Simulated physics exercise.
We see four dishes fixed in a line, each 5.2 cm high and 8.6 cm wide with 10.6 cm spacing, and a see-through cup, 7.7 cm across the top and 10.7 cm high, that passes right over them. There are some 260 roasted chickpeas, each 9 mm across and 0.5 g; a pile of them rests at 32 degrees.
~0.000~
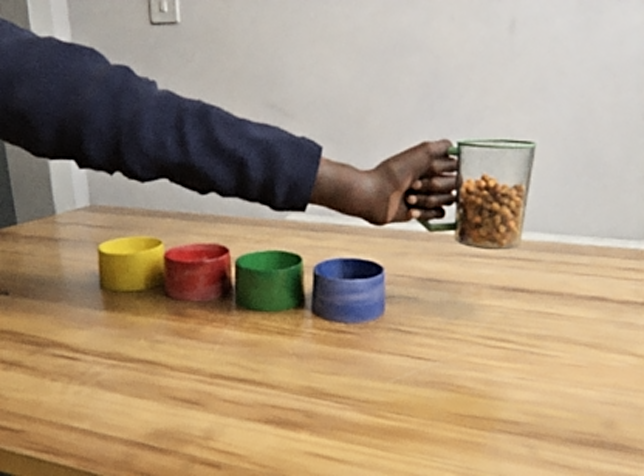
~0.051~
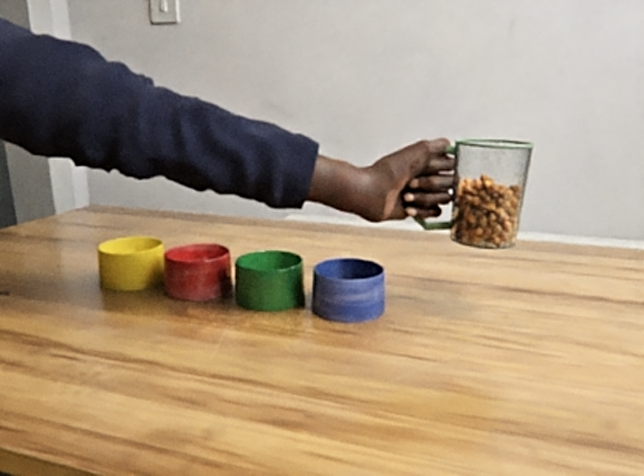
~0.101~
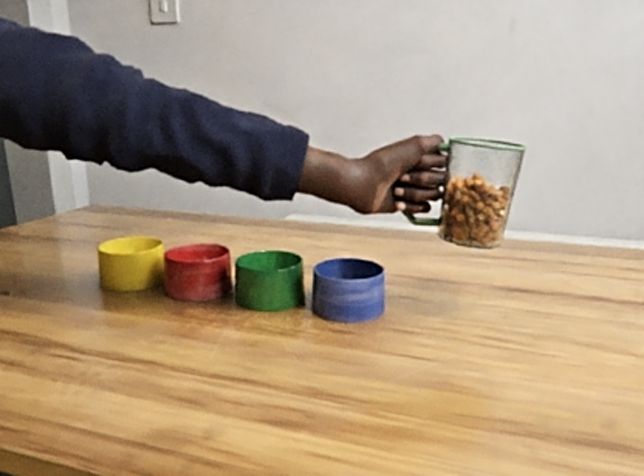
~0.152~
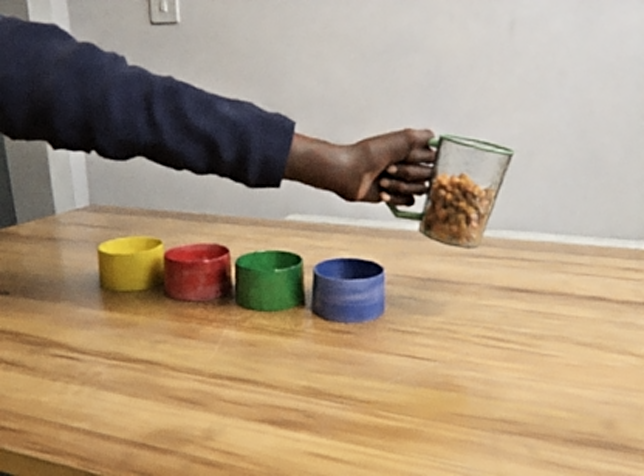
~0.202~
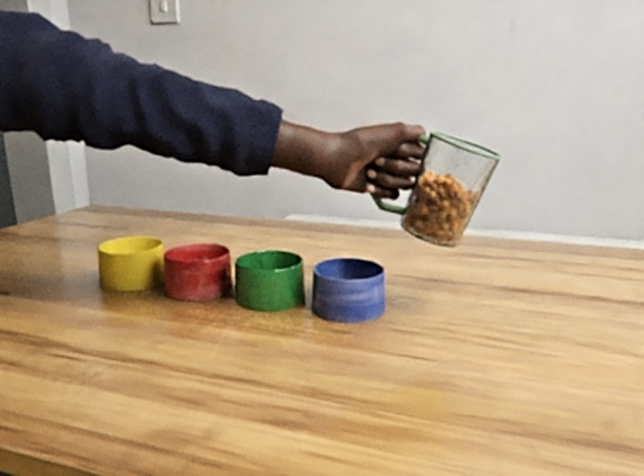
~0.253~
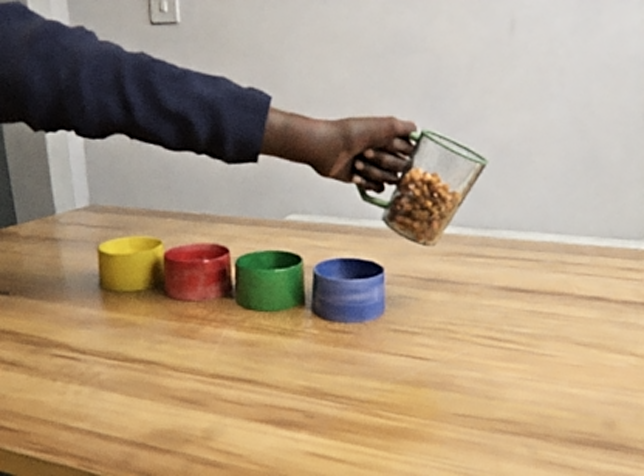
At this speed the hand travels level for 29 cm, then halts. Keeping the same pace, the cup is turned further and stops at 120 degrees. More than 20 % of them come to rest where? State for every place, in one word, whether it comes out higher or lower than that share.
Red dish: Lower, blue dish: Lower, green dish: Higher, yellow dish: Lower, counter: Higher.
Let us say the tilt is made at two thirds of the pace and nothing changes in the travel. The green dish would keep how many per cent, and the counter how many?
Green: 50, counter: 50.
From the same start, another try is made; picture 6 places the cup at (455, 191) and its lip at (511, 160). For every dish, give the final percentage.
It'd finish with red at 0, blue at 60, green at 20 and yellow at 0.
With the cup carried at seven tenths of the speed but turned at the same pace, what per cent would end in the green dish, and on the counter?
Shares - green 20, counter 30.
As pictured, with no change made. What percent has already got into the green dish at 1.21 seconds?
By that moment it's near 30 percent.
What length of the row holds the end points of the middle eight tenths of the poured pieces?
Length: About 10 cm.
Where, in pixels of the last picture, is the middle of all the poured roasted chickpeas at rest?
Est. centre at rest: (293, 293) px.
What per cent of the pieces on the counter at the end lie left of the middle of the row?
About 0 per cent.
After 0.62 s, tilt 72 degrees; cup holds 100 %.
Then, at 0.86 s, tilt 102 degrees; cup holds 100 %.
After 1.21 s, tilt 120 degrees; cup holds 55 %, green 30 %.
In the end, at 2.2 s, red 0 %, blue 5 %, green 50 %, yellow 0 %, counter 45 %.
